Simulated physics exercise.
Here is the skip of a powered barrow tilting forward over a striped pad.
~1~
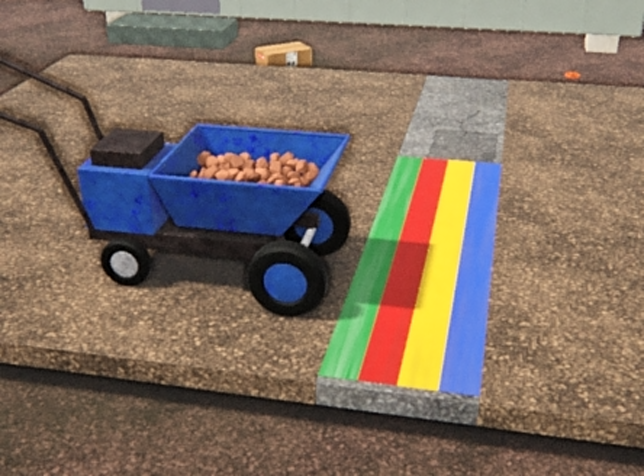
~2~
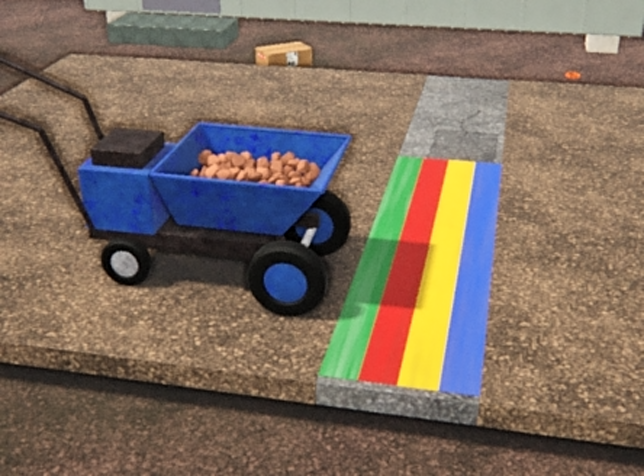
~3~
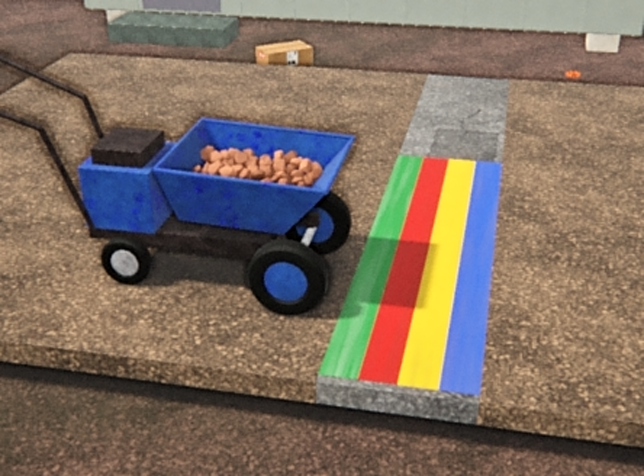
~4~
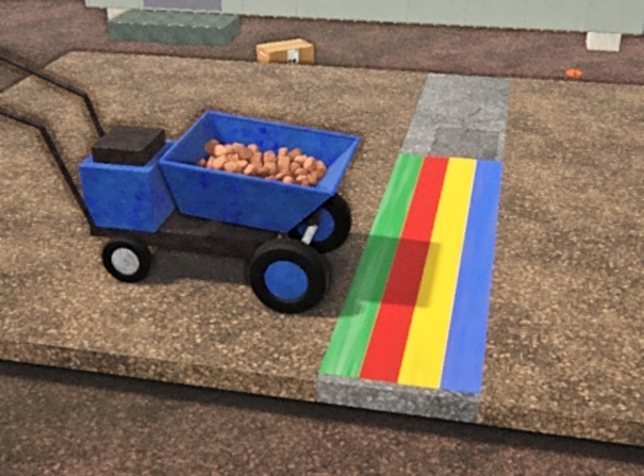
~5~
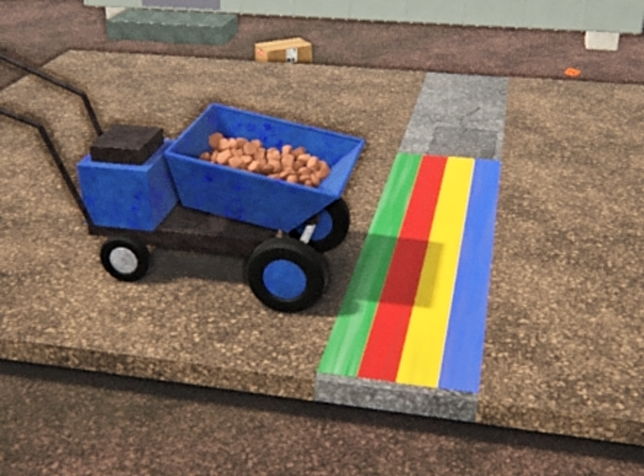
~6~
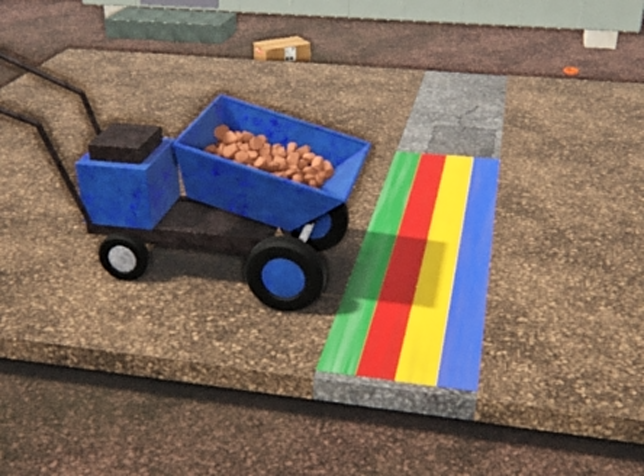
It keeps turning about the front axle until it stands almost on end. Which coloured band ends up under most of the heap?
The yellow one.
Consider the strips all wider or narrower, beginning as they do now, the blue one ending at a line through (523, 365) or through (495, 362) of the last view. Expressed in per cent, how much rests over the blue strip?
Respectively 10 and 20 percent.
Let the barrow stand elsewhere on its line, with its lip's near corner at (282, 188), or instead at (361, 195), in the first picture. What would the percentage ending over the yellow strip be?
20 and 20 in a hundred, in that order.
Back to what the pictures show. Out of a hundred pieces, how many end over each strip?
Green: About 0; red: About 15; yellow: About 35; blue: About 20.
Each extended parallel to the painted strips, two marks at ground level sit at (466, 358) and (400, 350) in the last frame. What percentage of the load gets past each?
Roughly 20 and 70 percent.
Shortly afterwards, skip tipped steeply; the whole lot in the skip.
Next, skip tipped right over; all but a few in the skip; only a few over the red strip; only a few over the yellow strip.
Some moments later, skip tipped right over; near a quarter in the skip; a little over the red strip; near a third over the yellow strip; near a quarter over the blue strip; a little off the paint.
In the end, skip tipped right over; near a quarter in the skip; none at all over the green strip; near a quarter over the red strip; near a third over the yellow strip; near a quarter over the blue strip; a little off the paint.
